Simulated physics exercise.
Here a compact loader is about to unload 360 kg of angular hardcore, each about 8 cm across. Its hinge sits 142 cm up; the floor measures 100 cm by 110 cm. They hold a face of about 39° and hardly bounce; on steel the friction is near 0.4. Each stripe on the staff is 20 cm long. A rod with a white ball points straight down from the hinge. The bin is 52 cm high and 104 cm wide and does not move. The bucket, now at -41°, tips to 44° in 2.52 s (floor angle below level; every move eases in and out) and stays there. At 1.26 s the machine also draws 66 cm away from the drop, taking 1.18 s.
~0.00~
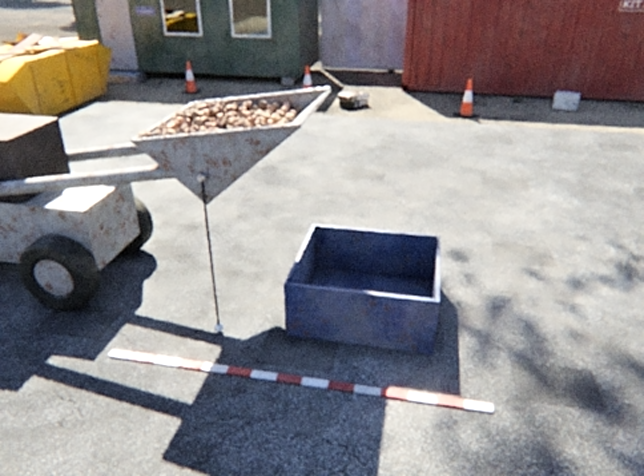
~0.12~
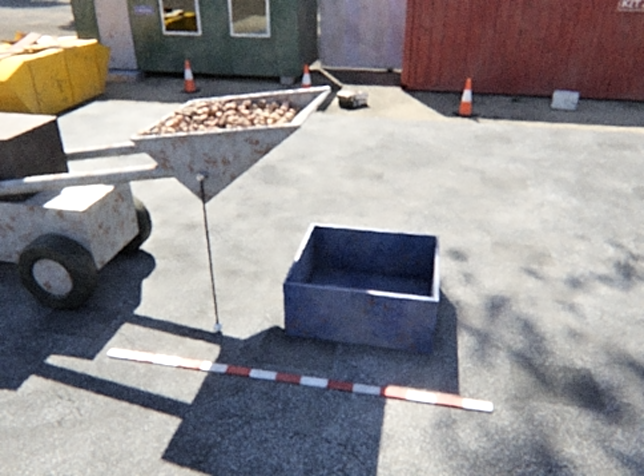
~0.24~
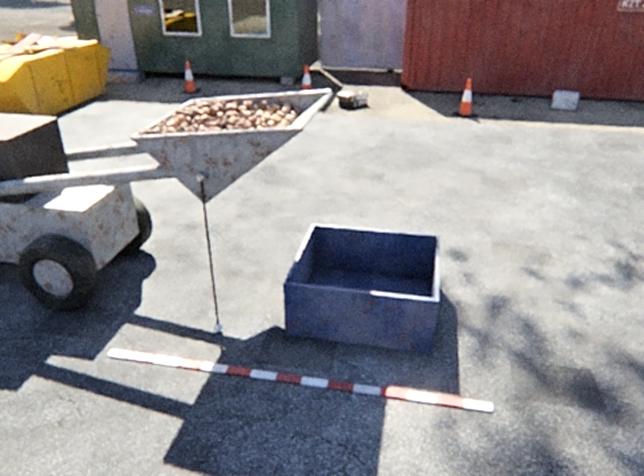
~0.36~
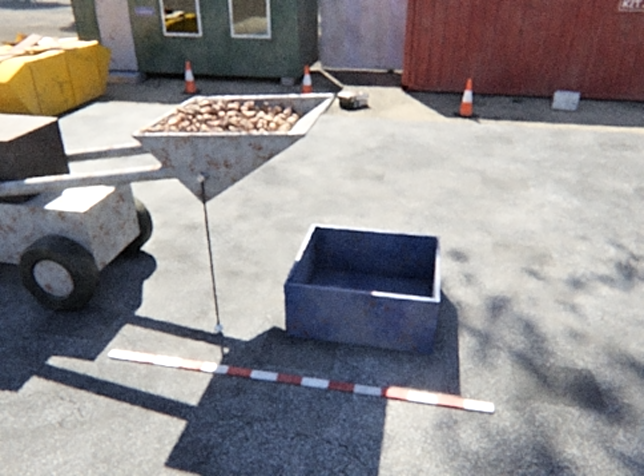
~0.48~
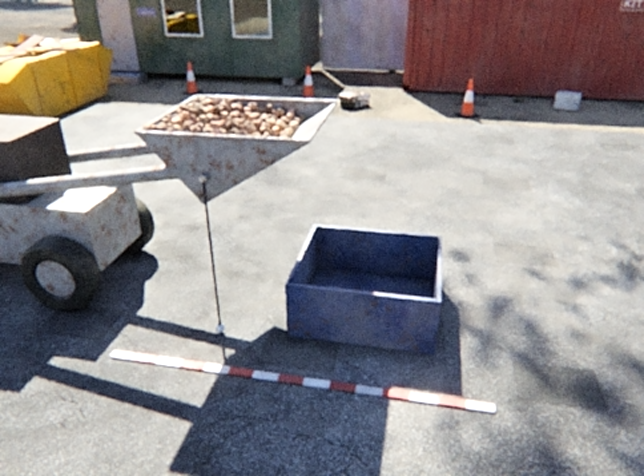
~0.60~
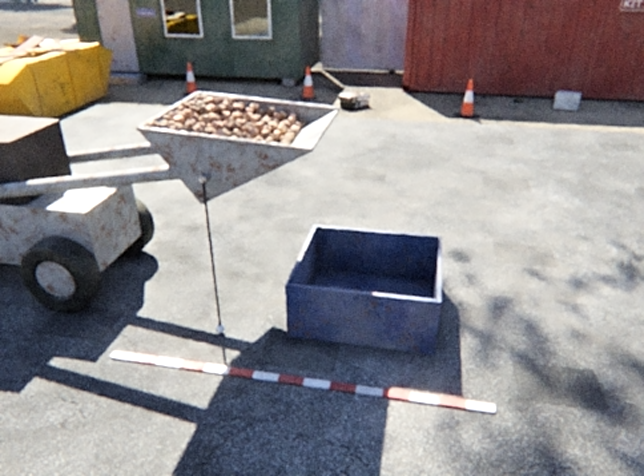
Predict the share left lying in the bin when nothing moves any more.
Roughly 0 per cent ends in the bin.
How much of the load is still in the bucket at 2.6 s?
About 15 per cent.
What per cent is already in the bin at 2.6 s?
About 0 per cent by then.
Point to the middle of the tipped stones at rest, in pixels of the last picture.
Near (267, 285).
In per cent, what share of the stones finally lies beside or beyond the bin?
About 0 per cent.
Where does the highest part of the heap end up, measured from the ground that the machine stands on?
About 36 cm above it.
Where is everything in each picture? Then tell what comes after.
In the first frame, the bucket is at -41°, its lip at (301, 126); the top of the load is at (239, 111).
In the second frame, the bucket is at -40°, its lip at (300, 126); the top of the load is at (231, 109); the stones move at 0.0 m/s on average.
The third frame shows lip at (302, 129), floor tilted -39°, highest stones at (218, 108); the stones move at 0.1 m/s on average.
In the fourth frame, the bucket is at -36°, its lip at (305, 135); the top of the load is at (205, 109); the stones move at 0.1 m/s on average.
The fifth frame shows lip at (309, 142), floor tilted -33°, highest stones at (202, 107); the stones move at 0.1 m/s on average.
The sixth frame shows lip at (312, 150), floor tilted -29°, highest stones at (194, 107); the stones move at 0.1 m/s on average.
After 1.9 s the floor is at 31°; 86 % in the bucket, 14 % short of the bin; the foremost stones are at (296, 226).
After 2.6 s the floor is at 44°; 14 % in the bucket, 84 % short of the bin, 1 % in the bin, 1 % beside or beyond the bin; the foremost stones are at (352, 304).
After 3.0 s the floor is at 44°; 0 % in the bucket, 98 % short of the bin, 1 % in the bin, 1 % beside or beyond the bin; the foremost stones are at (358, 306).
After 5.7 s the floor is at 44°; 0 % in the bucket, 97 % short of the bin, 1 % in the bin, 2 % beside or beyond the bin; the foremost stones are at (362, 299).
